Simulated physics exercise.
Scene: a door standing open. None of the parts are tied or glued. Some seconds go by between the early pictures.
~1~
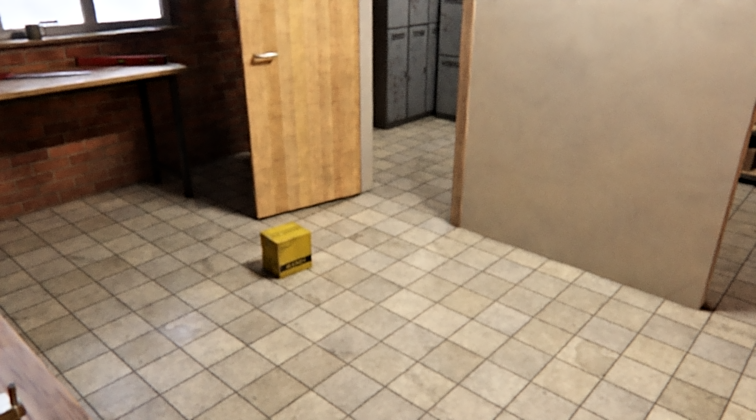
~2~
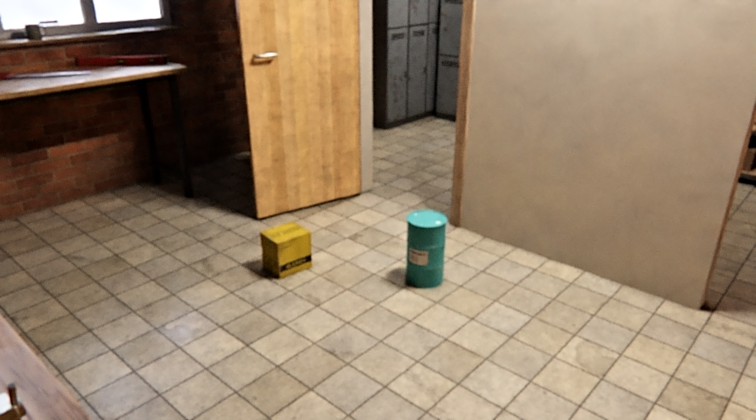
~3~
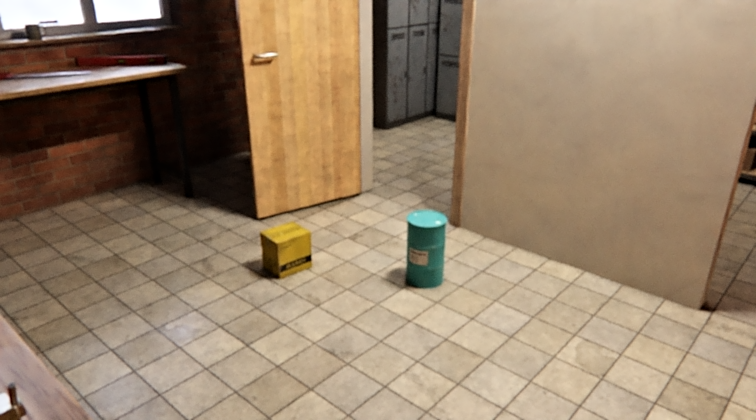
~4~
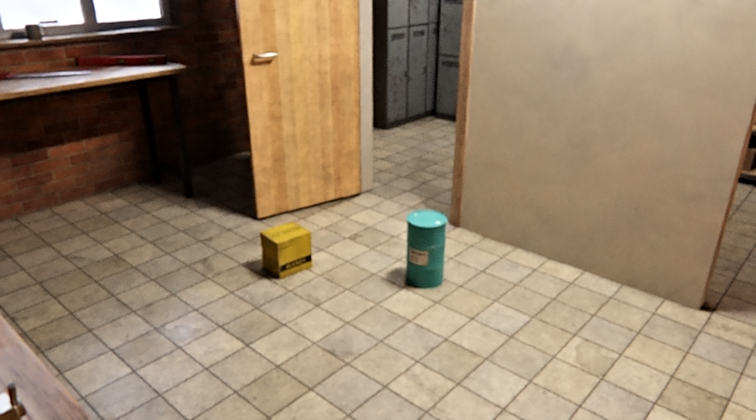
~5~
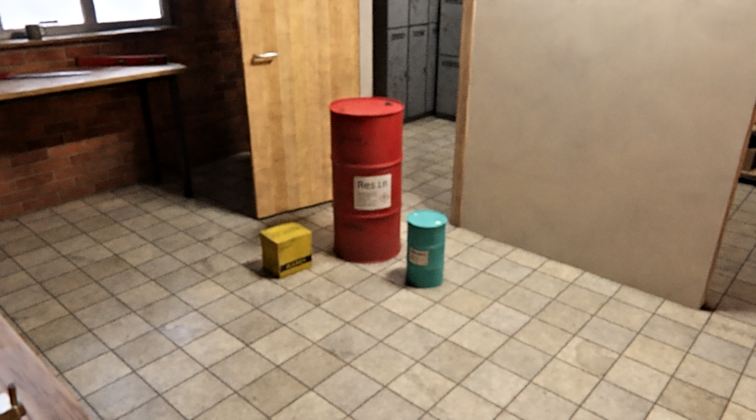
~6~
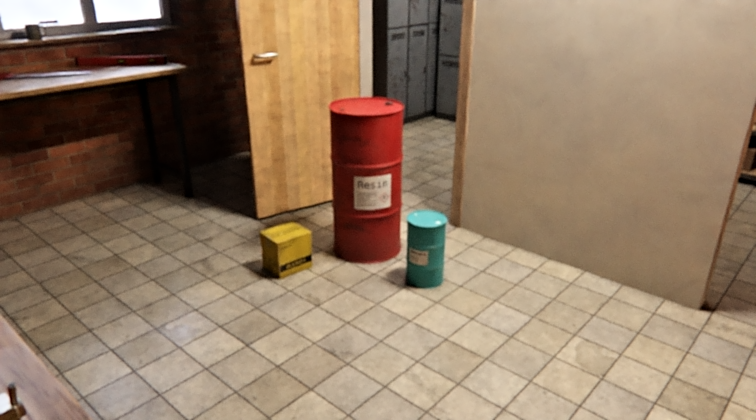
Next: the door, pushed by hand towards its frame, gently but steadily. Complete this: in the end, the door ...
In the end, the door gets stuck.
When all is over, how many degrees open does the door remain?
About 60°.
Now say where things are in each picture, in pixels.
In the first picture, door wide open and still.
In the second picture, door wide open and still; turquoise canister (426, 249); yellow box (287, 250).
In the third picture, door wide open and still; turquoise canister (426, 249); yellow box (287, 250).
In the fourth picture, door wide open and still; turquoise canister (426, 249); yellow box (287, 250).
In the fifth picture, door wide open and still; turquoise canister (426, 249); yellow box (287, 250).
In the sixth picture, door wide open and still; red drum (367, 180); turquoise canister (426, 249).
Then, 0.50 s past the last view, open by 94°.
Then, 0.90 s past the last view, open by 78°.
Then, 1.20 s past the last view, open by 65°.
Finally, open by 59°; all 3 still in place. Final places as the last picture's camera would see them, red drum near (367, 180).
